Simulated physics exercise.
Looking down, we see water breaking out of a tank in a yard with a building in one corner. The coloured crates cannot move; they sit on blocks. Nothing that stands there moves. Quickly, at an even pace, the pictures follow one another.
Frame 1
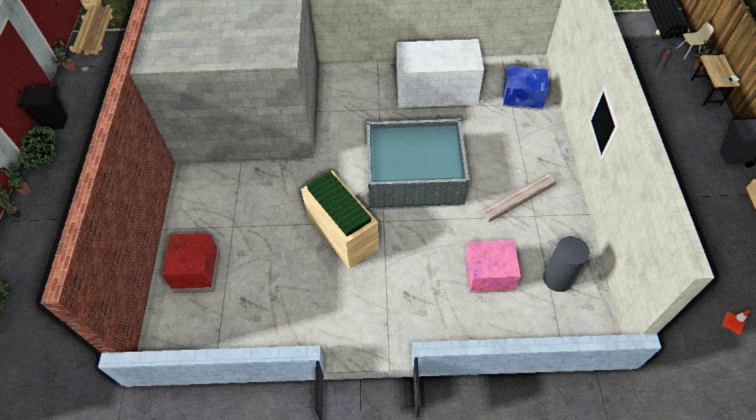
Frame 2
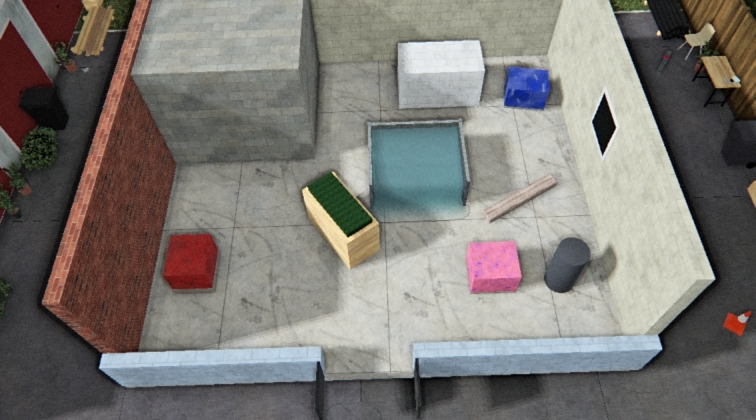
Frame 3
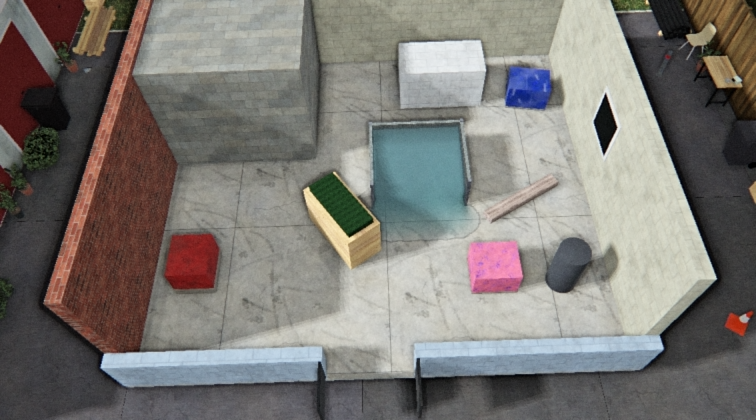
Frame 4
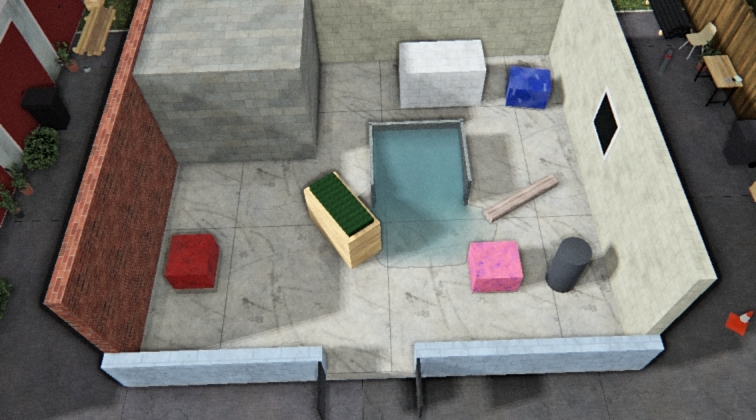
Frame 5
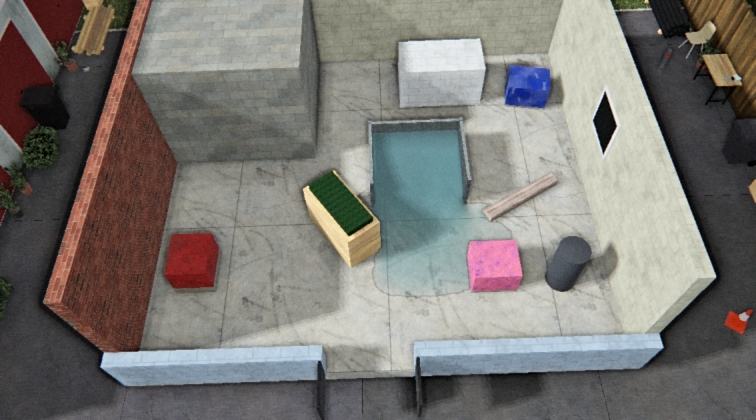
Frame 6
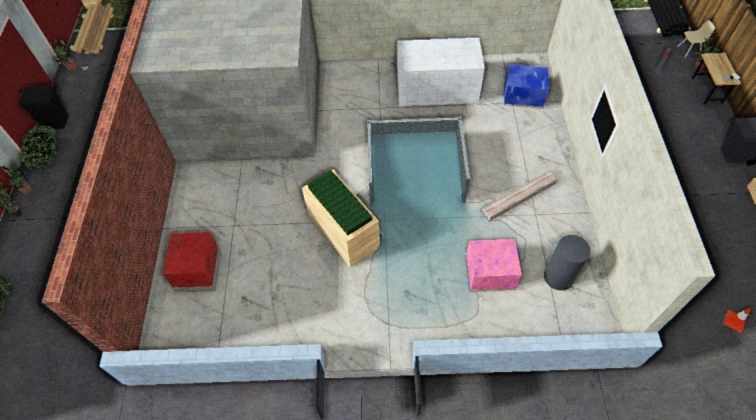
In this clip, seen from above, a tank of still water in a walled yard opens at its near side, and water pours out, spreading across the pale floor between a wooden planter and a pink block toward the front.
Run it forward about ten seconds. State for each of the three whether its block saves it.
The blue crate is not saved and gets wet. The red crate is saved. The pink crate is not saved and gets wet.
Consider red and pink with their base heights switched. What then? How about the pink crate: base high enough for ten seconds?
Well, the pink crate is inundated then.
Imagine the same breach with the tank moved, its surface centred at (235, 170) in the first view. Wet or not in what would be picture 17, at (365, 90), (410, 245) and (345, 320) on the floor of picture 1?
One after the other: Dry, no water, covered.
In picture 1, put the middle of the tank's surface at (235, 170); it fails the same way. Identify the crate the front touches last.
The blue crate.
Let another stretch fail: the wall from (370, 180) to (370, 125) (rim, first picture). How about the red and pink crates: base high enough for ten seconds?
Red crate is reached; pink crate is reached.
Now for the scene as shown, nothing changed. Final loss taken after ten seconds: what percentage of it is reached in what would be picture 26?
Result, approximate: 70 per cent.
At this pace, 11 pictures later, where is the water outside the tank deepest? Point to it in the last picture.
That spot is close to (448, 354).
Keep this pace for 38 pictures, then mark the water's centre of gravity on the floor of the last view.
At about (454, 240).
A moment on, water covers 20 % of the floor; the blue crate not reached, the red crate not reached, the pink crate water round its plinth.
Next, water covers 35 % of the floor; the blue crate not reached, the red crate not reached, the pink crate water round its plinth.
Then, water covers 40 % of the floor; the blue crate not reached, the red crate not reached, the pink crate water round its plinth.
Later, water covers 60 % of the floor; the blue crate water round its plinth, the red crate water round its plinth, the pink crate water round its plinth.
In the end, water covers 85 % of the floor; the blue crate was topped, the red crate stayed above the water, the pink crate was topped.
